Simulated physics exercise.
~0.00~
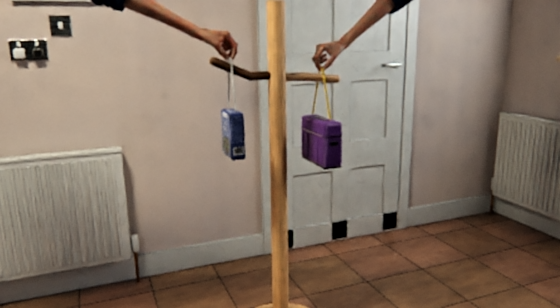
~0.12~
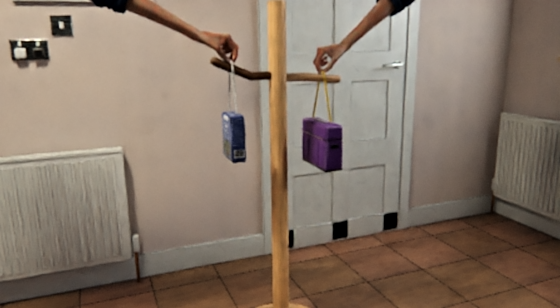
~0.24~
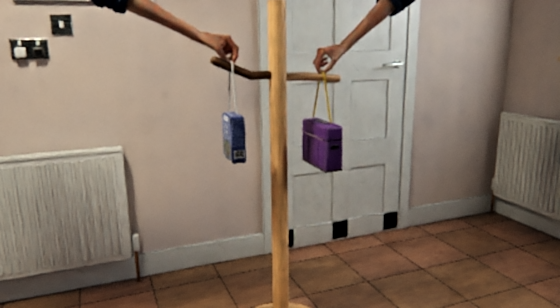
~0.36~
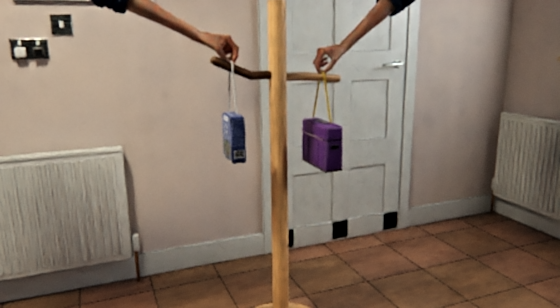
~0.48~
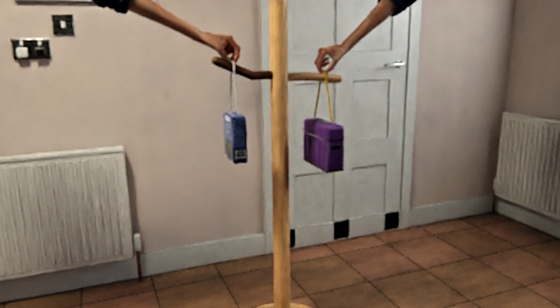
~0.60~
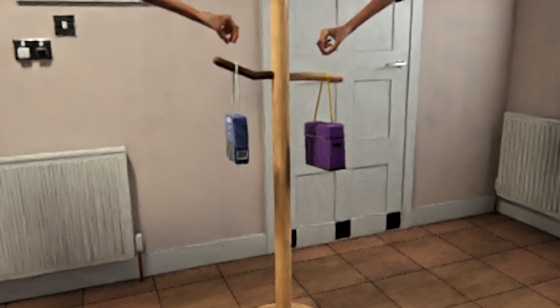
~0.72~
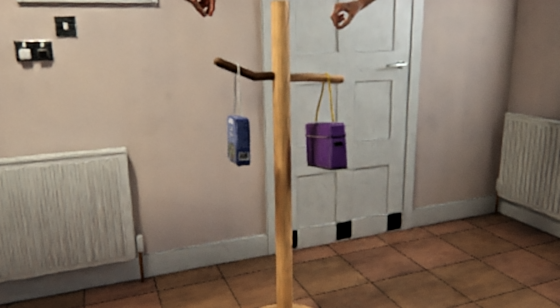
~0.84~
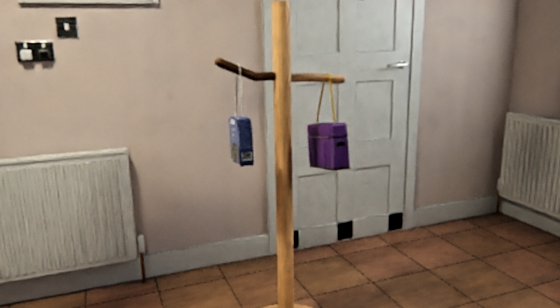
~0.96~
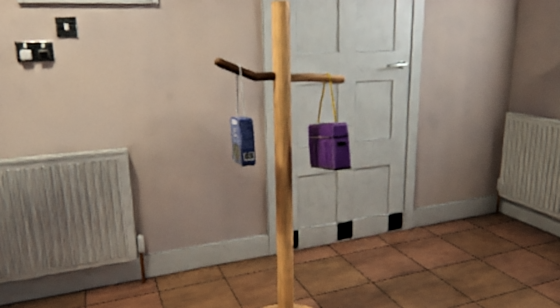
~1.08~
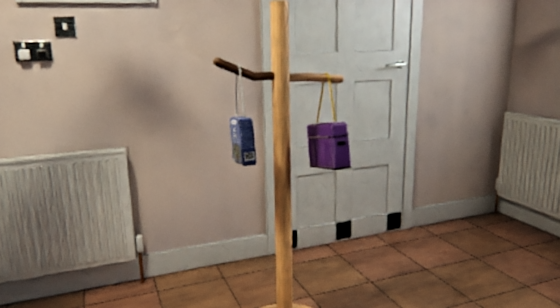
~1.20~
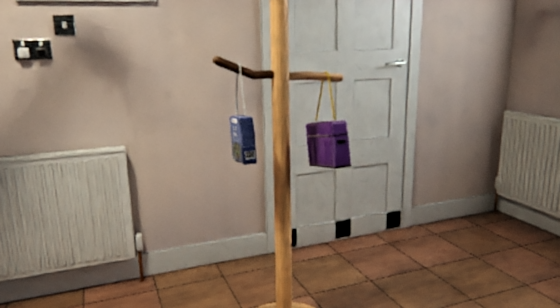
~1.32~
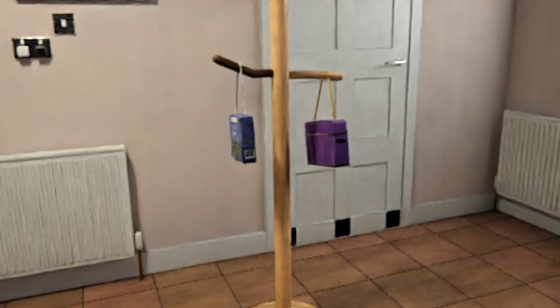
Two hands hang a blue pouch and purple case, then withdraw, leaving both hanging.
